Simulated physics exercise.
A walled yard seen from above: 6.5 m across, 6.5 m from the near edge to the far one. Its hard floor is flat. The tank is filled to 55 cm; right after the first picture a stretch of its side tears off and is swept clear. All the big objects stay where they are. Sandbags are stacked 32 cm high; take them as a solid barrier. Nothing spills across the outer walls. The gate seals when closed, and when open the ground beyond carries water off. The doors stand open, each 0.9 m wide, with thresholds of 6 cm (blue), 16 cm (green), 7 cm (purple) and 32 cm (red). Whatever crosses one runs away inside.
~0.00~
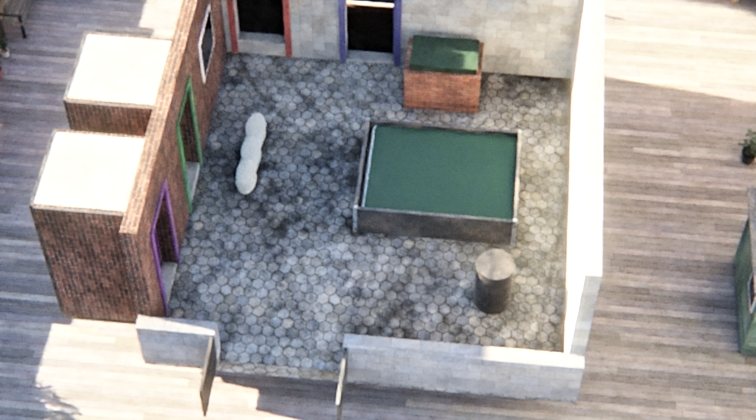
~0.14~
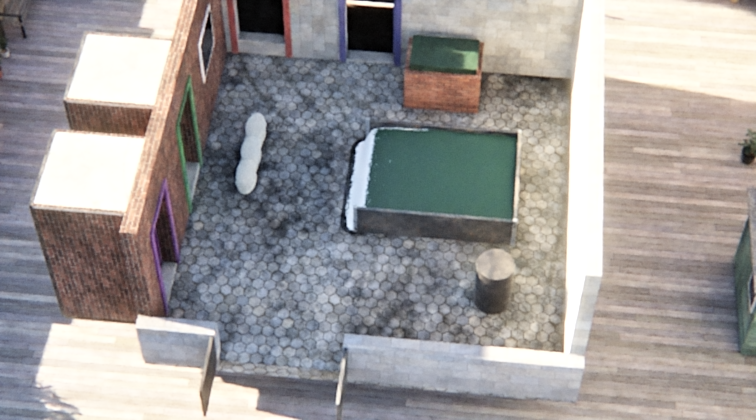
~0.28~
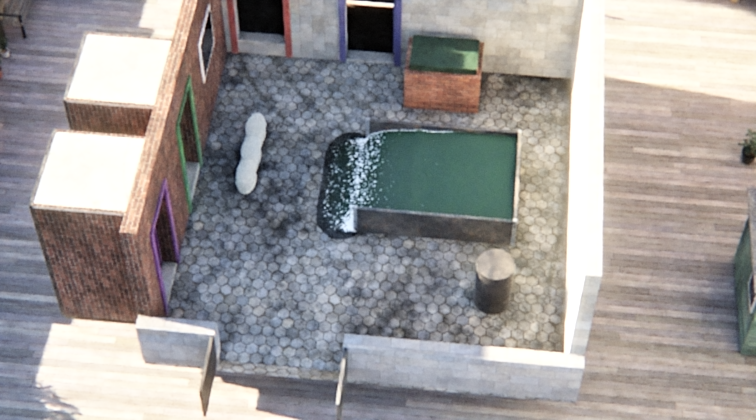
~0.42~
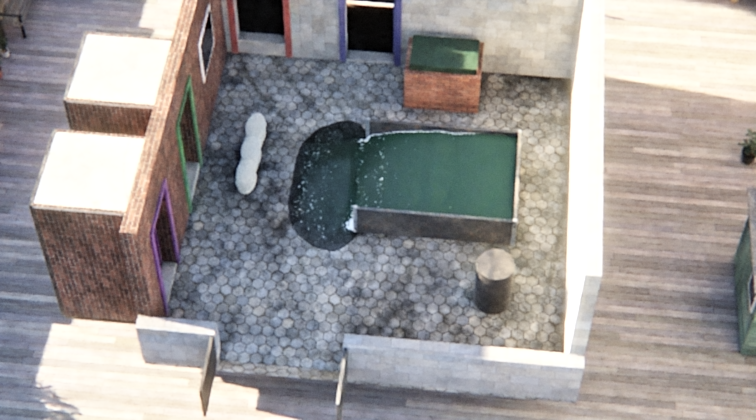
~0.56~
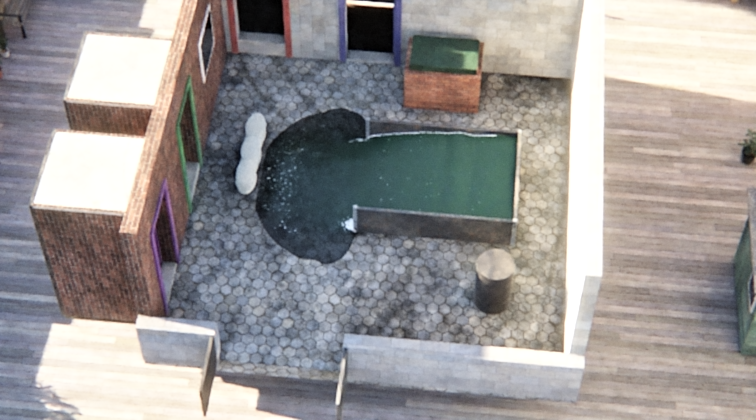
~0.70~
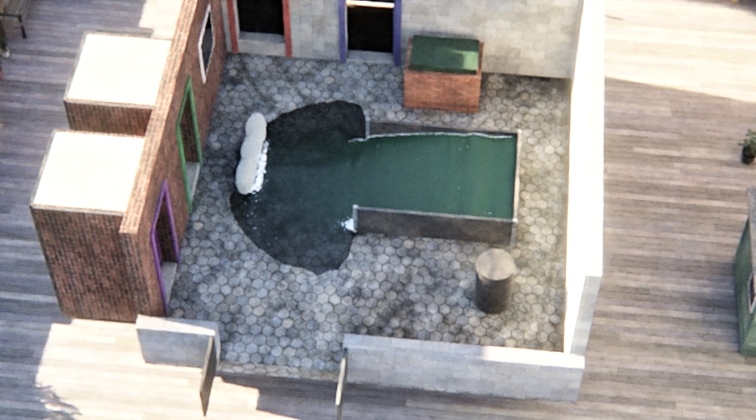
Walled paved yard from above, green water pouring from a rectangular tank's open left side and spreading around a pale lumpy barrier.
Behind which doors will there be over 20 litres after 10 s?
Within that time: At the blue door it passes the limit; at the green door it stays under the limit; at the purple door it passes the limit; at the red door it does not reach the limit.
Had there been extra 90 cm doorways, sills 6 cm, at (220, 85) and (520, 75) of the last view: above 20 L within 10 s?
In that order: Past it, under.
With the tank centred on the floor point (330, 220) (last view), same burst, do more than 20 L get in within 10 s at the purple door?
Then: Purple past it.
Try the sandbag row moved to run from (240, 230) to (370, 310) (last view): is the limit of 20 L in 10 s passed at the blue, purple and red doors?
Against that limit: Blue above, purple below, red not over.
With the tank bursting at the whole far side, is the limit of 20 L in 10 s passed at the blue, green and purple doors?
Against that limit: Blue above, green below, purple not over.
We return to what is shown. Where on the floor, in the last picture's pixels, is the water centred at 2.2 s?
Around (343, 184).
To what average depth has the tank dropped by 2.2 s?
Roughly 24 cm on average.
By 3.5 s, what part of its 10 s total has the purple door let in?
About 30 per cent.
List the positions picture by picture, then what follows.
The tank at (439, 172) is whole and still, 55 cm deep, in the first frame.
The front is at (363, 143), 1.0 m from the gap at (364, 180); 0.2 m2 of floor is under water; 55 cm left at the back of the tank, in the second frame.
Water pours out at (364, 181) and has run 1.2 m, to (347, 137); typically 9 cm deep outside, 55 cm at the tank's back, in the third frame.
Water pours out at (364, 181) and has run 1.4 m, to (327, 130); typically 8 cm deep outside, 55 cm at the tank's back, in the fourth frame.
The front is at (278, 142), 1.8 m from the gap at (364, 181); 4.1 m2 of floor is under water; 55 cm left at the back of the tank, in the fifth frame.
Water pours out at (364, 181) and has run 2.2 m, to (236, 199); typically 6 cm deep outside, 55 cm at the tank's back, in the sixth frame.
After 1.4 s water covers 25 % of the floor and is deepest (36 cm) near (272, 175); blue door not reached, green door 8 cm at the sill, 0 L in, purple door not reached, red door not reached.
After 2.2 s water covers 35 % of the floor and is deepest (35 cm) near (272, 175); blue door not reached, green door 10 cm at the sill, 1 L in, purple door 14 cm at the sill, 2 L in, red door 21 cm at the sill, 0 L in.
After 3.5 s water covers 45 % of the floor and is deepest (32 cm) near (162, 332); blue door 8 cm at the sill, 0 L in, green door 8 cm at the sill, 2 L in, purple door 14 cm at the sill, 41 L in, red door 23 cm at the sill, 0 L in.
After 6.0 s water covers 70 % of the floor and is deepest (16 cm) near (398, 79); blue door 11 cm at the sill, 21 L in, green door 14 cm at the sill, 2 L in, purple door 13 cm at the sill, 121 L in, red door 13 cm at the sill, 0 L in.
After 10.0 s water covers 95 % of the floor and is deepest (8 cm) near (179, 260); blue door 7 cm at the sill, 55 L in, green door 7 cm at the sill, 2 L in, purple door 8 cm at the sill, 150 L in, red door 8 cm at the sill, 0 L in.
